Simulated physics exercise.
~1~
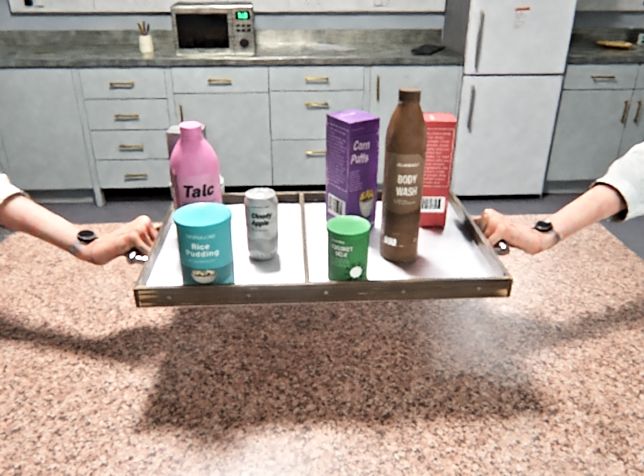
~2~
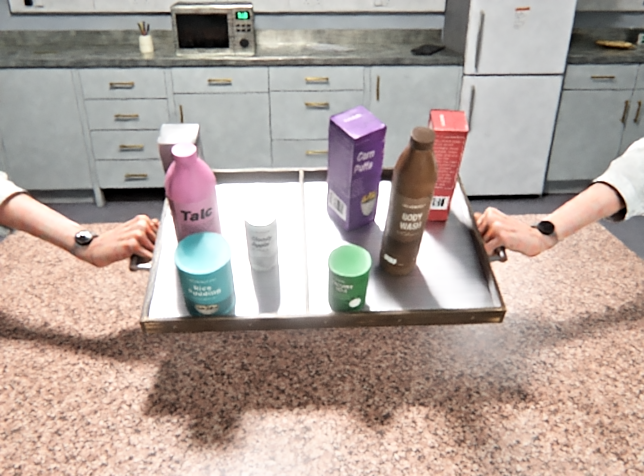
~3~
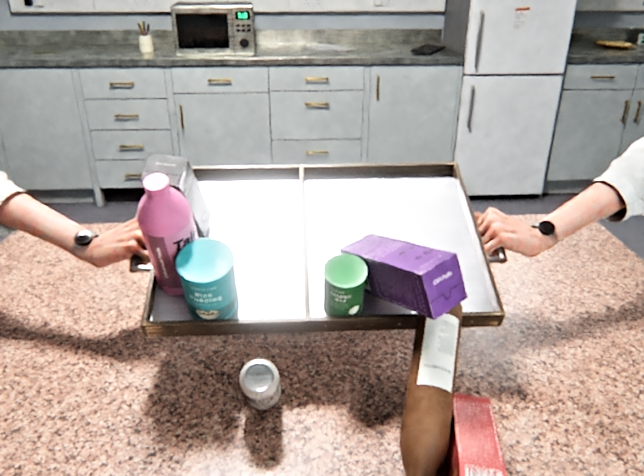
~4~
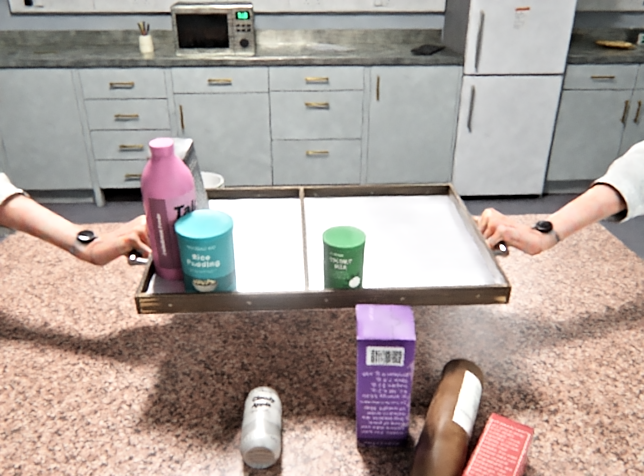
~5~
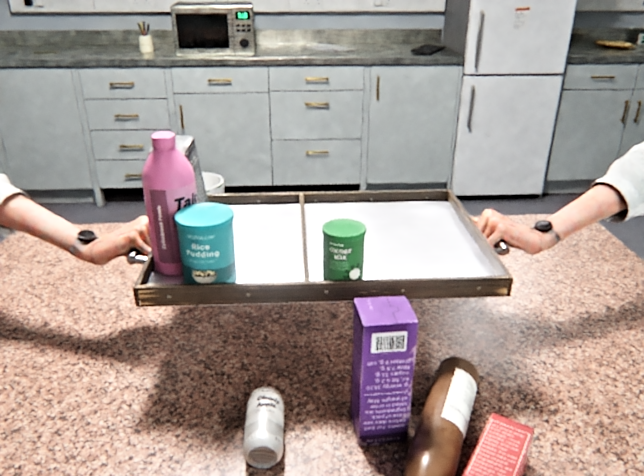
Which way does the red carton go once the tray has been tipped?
The red carton moves down in the view, going over the near edge of the tray and ending up on its side on the counter.
